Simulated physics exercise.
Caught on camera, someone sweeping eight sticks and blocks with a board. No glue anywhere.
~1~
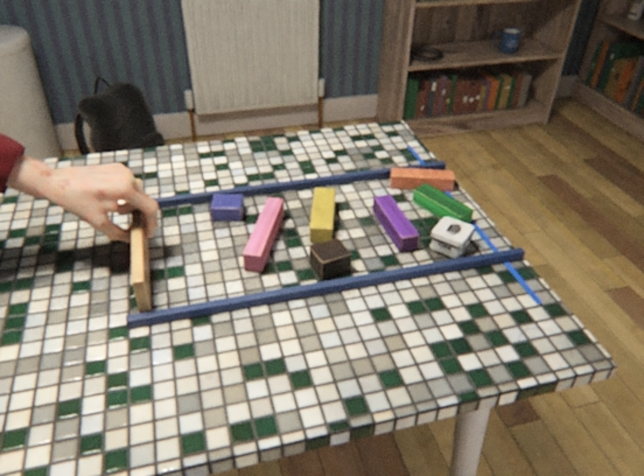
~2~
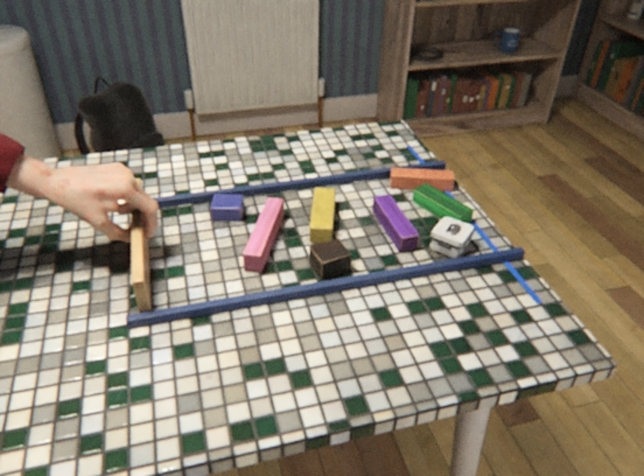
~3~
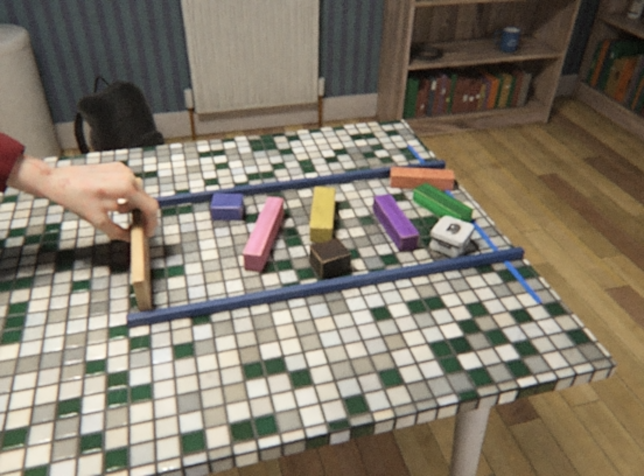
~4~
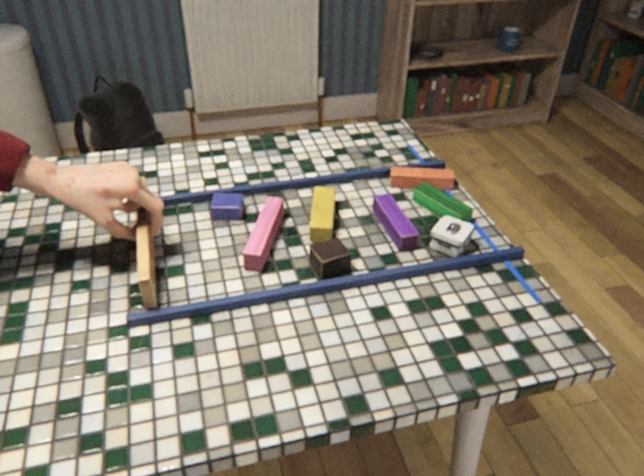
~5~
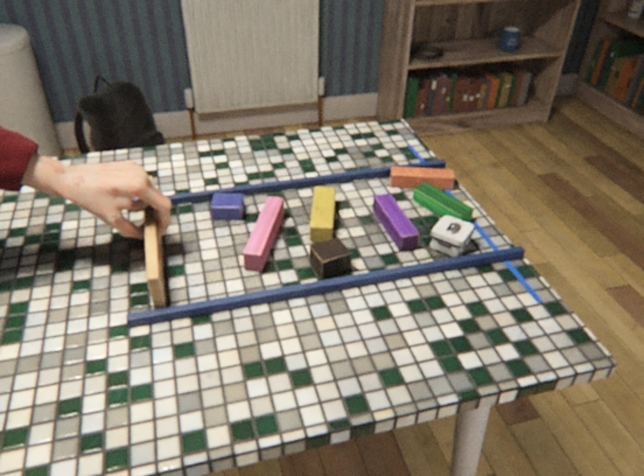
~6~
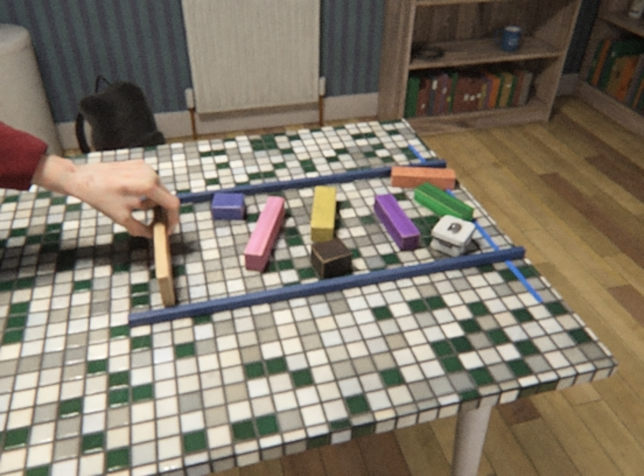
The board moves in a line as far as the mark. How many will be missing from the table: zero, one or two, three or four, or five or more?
The number that fall off is five or more.
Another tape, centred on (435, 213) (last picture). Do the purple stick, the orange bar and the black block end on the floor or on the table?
The purple stick falls, the orange bar goes over, the black block holds on.
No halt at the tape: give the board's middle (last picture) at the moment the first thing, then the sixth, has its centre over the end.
At (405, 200) for the first, at (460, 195) for the sixth.
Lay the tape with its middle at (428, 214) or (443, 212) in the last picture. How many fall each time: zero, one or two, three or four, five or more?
For each place: Three or four; 5 or more.
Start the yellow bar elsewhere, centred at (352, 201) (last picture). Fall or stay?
The yellow bar tumbles off.
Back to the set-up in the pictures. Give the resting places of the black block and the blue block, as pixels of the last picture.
About (509, 236), and the other about (454, 173).
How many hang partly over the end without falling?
It comes to 2.
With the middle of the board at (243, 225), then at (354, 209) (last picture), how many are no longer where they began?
First 2, then 5.
Early on, none off yet; orange bar at rest near (423, 179); green stick at rest near (443, 204); white case at rest near (452, 238).
A while later, none off yet; orange bar travelled a little near (456, 174); green stick leaning well over near (496, 209); white case travelled well along near (514, 232).
Finally, the number that fall off is five or more; lost, pink stick, yellow bar, purple stick, white case, green stick and orange bar.
